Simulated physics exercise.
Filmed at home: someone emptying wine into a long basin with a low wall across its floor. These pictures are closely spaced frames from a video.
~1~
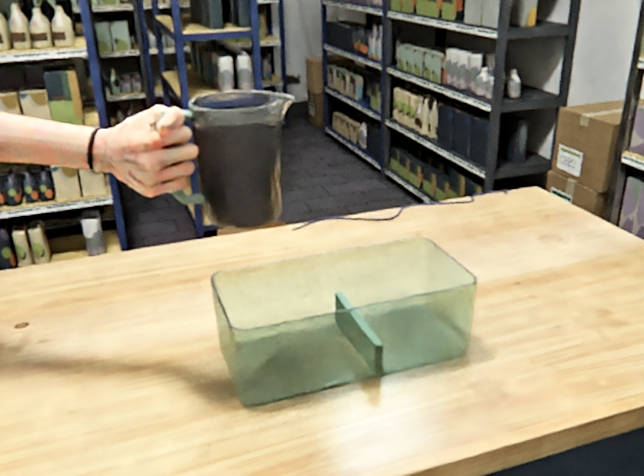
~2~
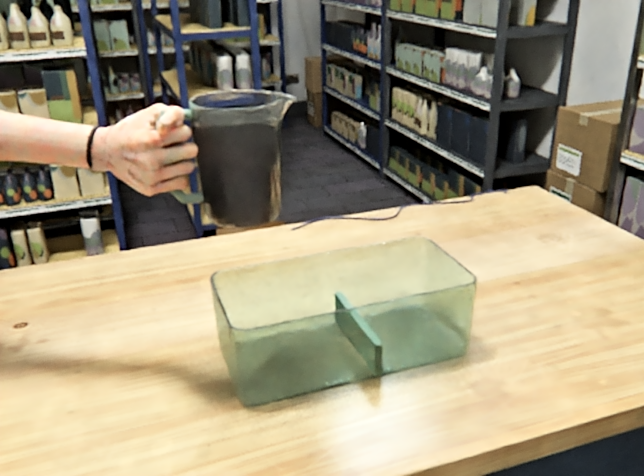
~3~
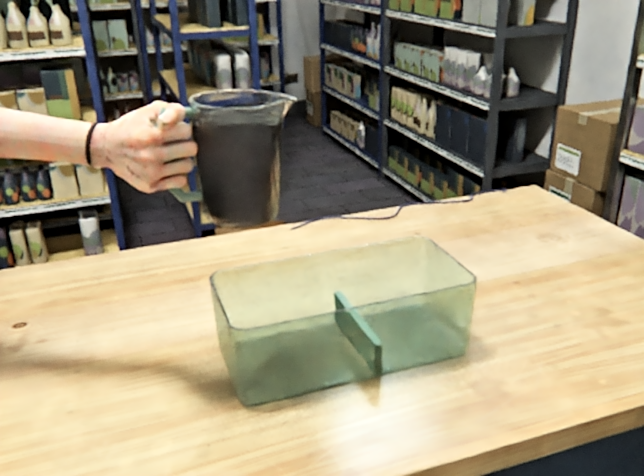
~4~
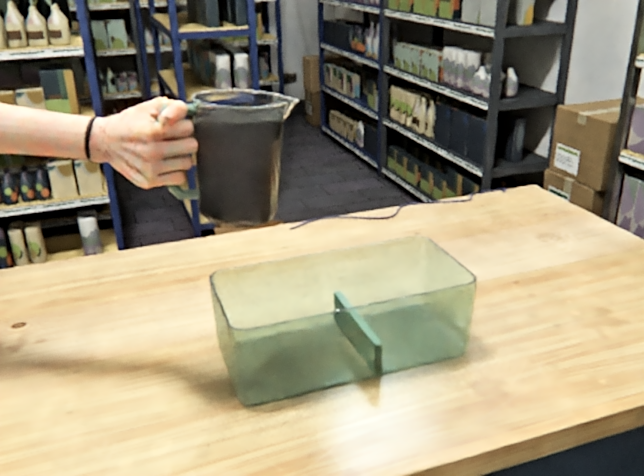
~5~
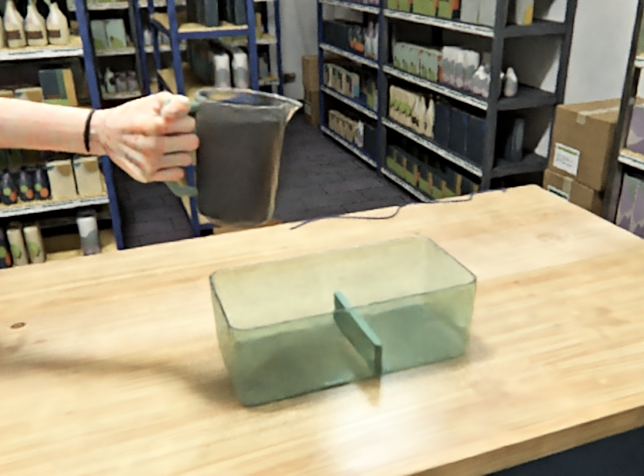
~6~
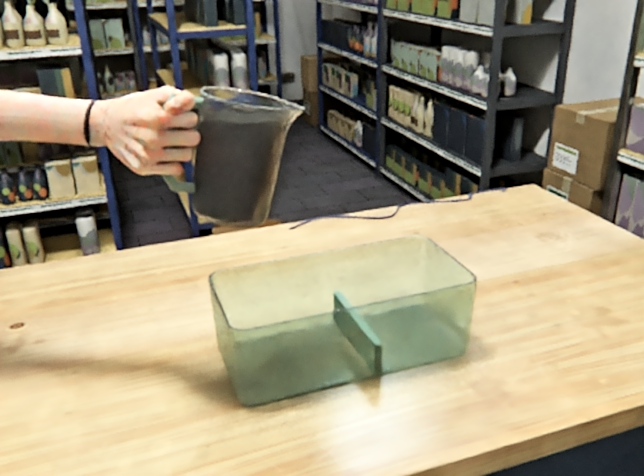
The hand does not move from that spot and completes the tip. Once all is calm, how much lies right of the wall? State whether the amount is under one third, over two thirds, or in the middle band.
Middle share.
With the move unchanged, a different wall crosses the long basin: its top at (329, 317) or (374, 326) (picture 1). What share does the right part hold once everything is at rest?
First try: Roughly 90 per cent; second try: 25 per cent.
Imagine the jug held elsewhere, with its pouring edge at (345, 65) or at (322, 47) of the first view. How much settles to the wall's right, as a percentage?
About 85 % the first time, about 85 % the second.
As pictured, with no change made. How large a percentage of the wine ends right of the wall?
I'd say near 45 in a hundred.
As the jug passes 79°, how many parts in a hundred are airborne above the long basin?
Roughly 20 percent.
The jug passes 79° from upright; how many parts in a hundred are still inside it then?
About 75 per cent.
A moment on, the jug is tipped on its side and 77 per cent is still to pour, 0 is left of the wall and 3 right of it.
Next, the jug is tipped right over and 18 per cent is still to pour, 20 is left of the wall and 37 right of it.
Then the jug is tipped right over and 0 per cent is still to pour, 52 is left of the wall and 44 right of it.
Later the jug is tipped right over and 0 per cent is still to pour, 53 is left of the wall and 45 right of it.
Finally, 53 per cent lies left of the wall, 45 right of it and 2 outside.
